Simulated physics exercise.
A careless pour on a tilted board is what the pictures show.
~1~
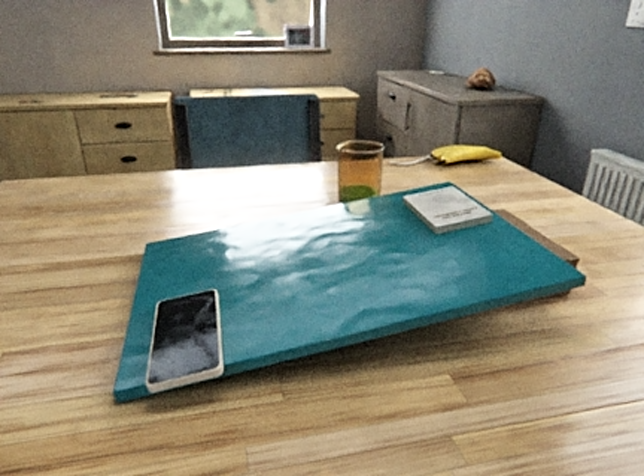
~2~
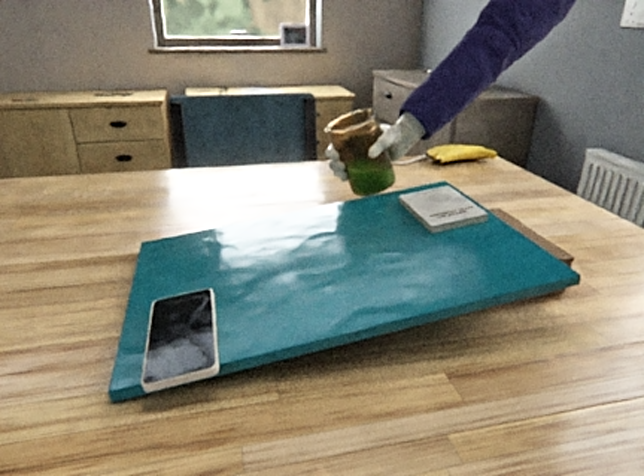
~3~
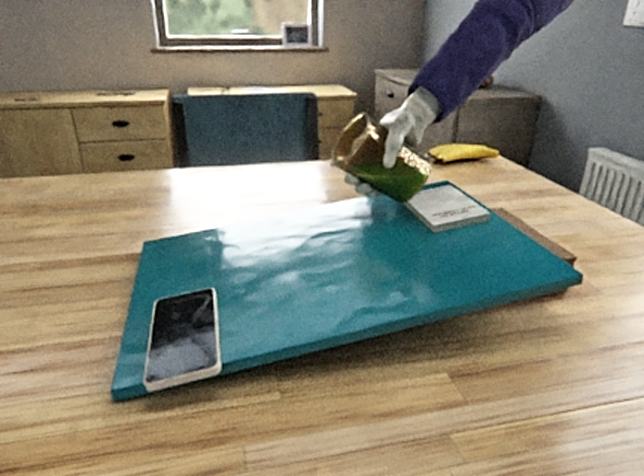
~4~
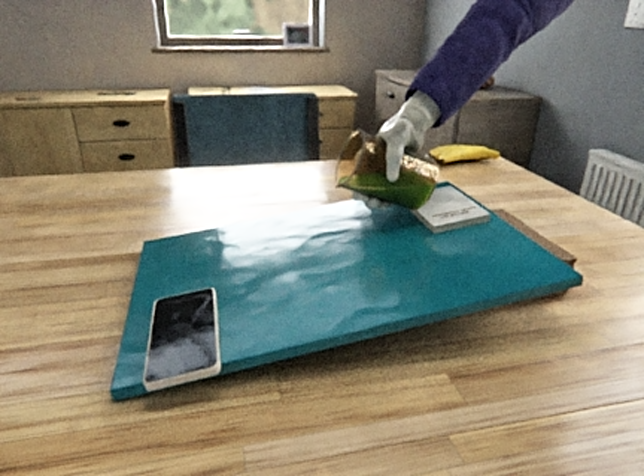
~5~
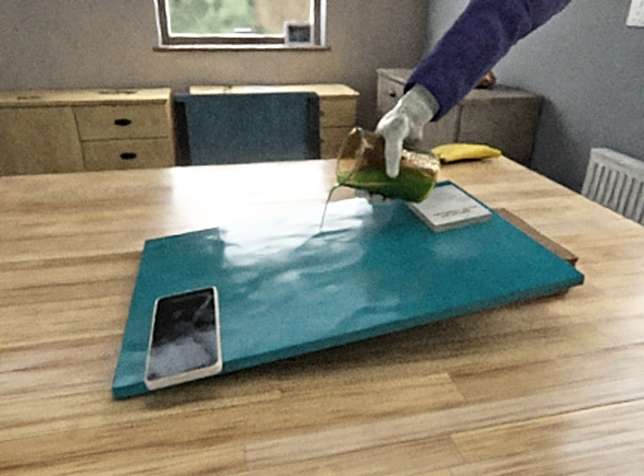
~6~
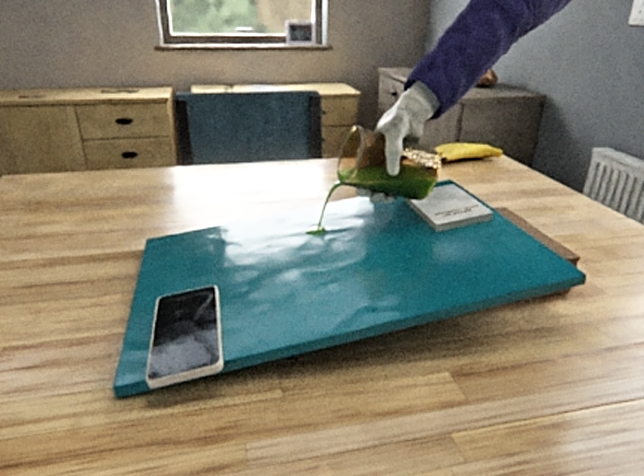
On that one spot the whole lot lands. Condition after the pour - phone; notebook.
On the left the phone: Dry, on the right the notebook: Dry.
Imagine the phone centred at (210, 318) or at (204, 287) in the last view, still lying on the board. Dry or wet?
On the first try it keeps clear of the spill, and on the second it is hit by the spill.
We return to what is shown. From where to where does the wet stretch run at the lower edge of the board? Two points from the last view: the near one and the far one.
From (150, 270) to (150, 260).
A moment on, it runs down to the left; the phone is untouched; the notebook is untouched.
Further on, it runs down to the left and off the end; the phone is untouched; the notebook is untouched.
When it is over, it runs down to the left and off the end; the phone is untouched; the notebook is untouched.
